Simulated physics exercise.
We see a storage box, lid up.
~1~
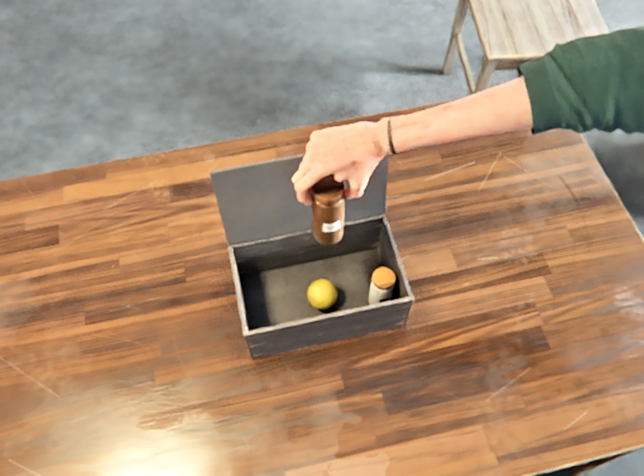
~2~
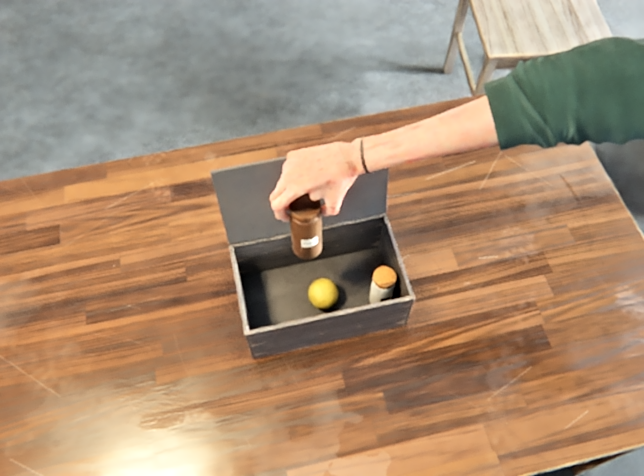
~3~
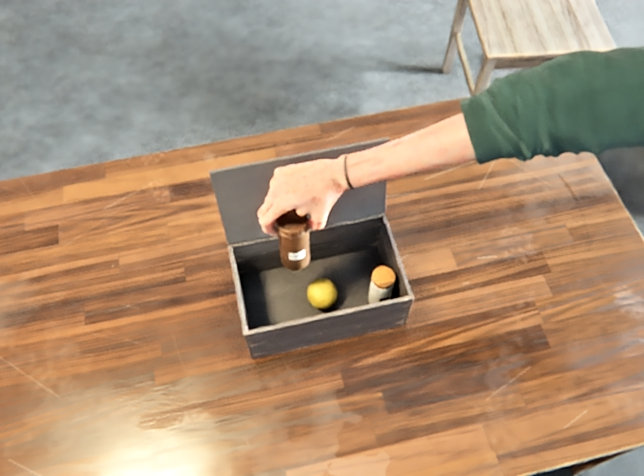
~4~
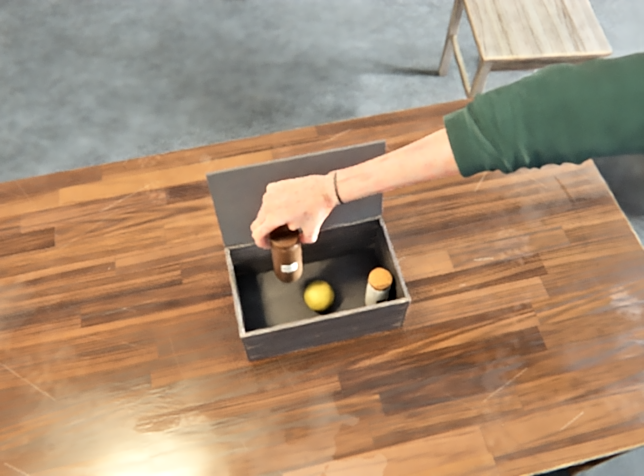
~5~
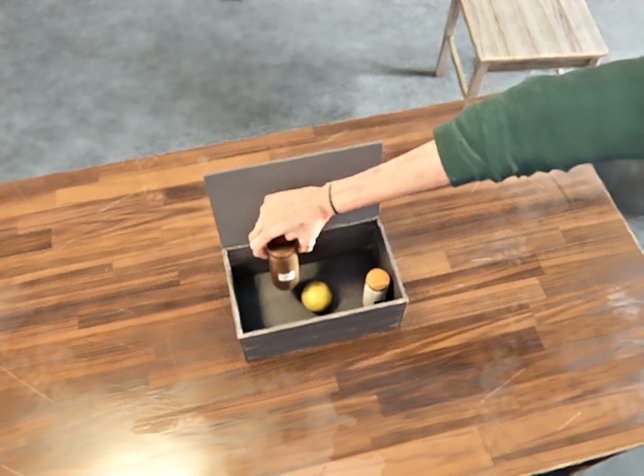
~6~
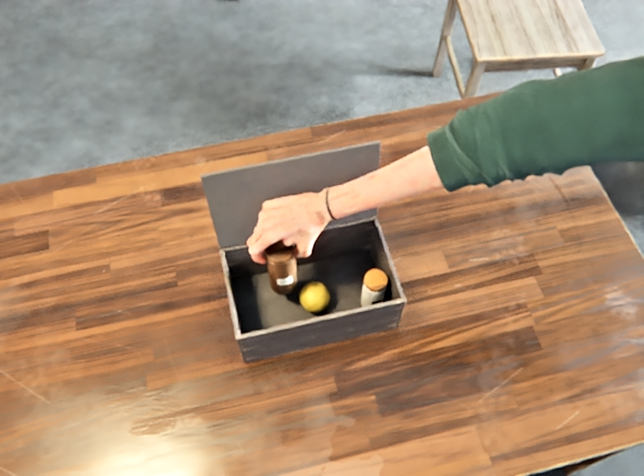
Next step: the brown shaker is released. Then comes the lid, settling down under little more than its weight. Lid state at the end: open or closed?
Open.
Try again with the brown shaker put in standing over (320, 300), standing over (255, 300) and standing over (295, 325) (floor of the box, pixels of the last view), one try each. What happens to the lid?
The lid does shut the first time, won't shut the second time and won't shut the third time.
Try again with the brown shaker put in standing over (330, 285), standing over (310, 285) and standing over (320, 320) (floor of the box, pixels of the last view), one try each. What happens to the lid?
First - not shut; second - shut down; third - shut down.
Then, 1.00 s past the last view, lid starting down; brown shaker displaced about its own width near (283, 282).
Then, 1.50 s past the last view, lid 65° above the rim; brown shaker displaced about its own width near (283, 282).
Then, 1.90 s past the last view, lid 30° above the rim; brown shaker displaced about its own width near (283, 282).
Finally, lid 18° above the rim; moved from the start, brown shaker; the other 2 still in place. Final places as the last picture's camera would see them, brown shaker near (283, 282).
